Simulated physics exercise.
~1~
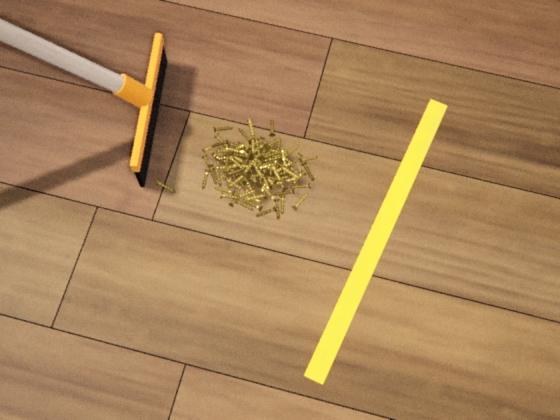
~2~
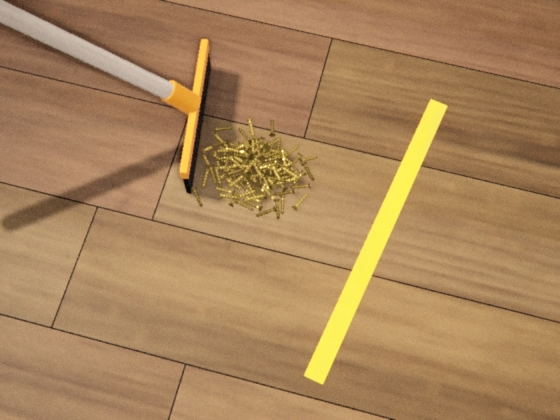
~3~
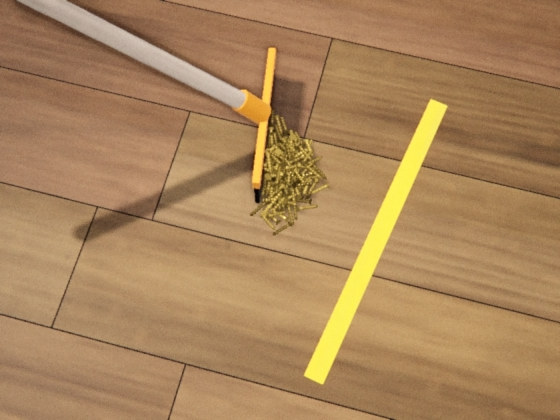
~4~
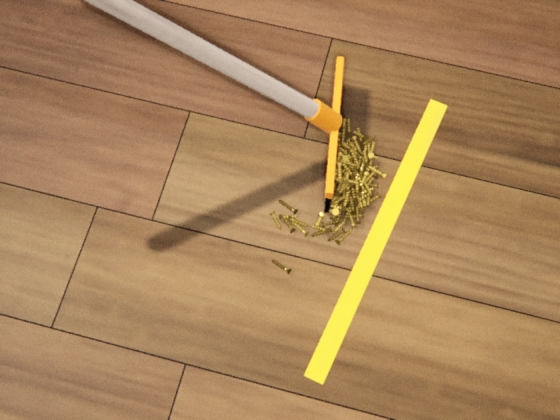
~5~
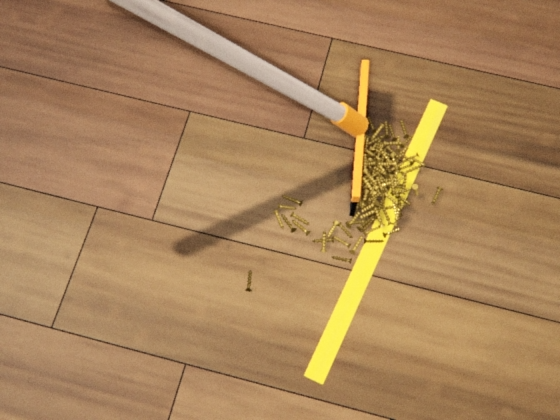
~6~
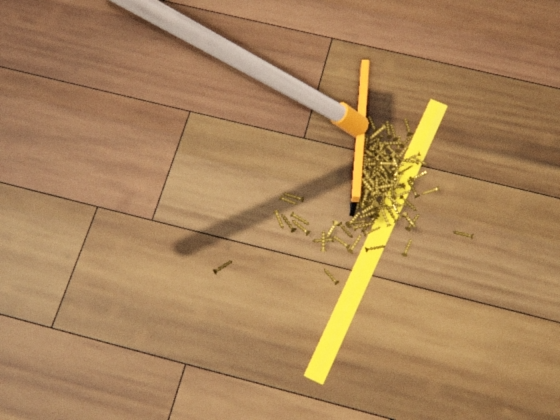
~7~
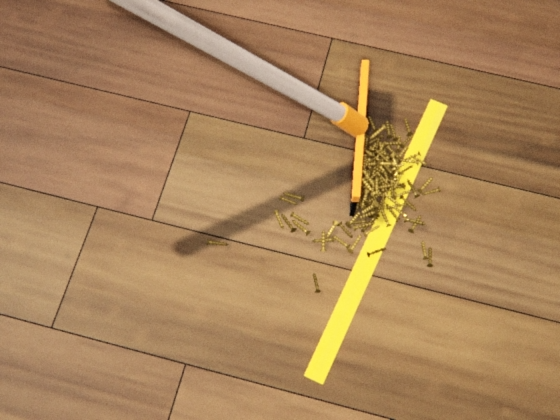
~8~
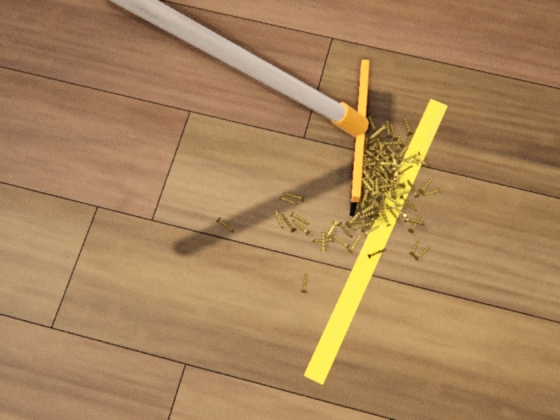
The footage shows a squeegee with an orange blade pushing a pile of brass-coloured screws rightward across a wooden floor toward a fixed yellow strip. It stops just short of the strip, leaving most screws bunched against the blade, some lying on the strip and a few scattered around.
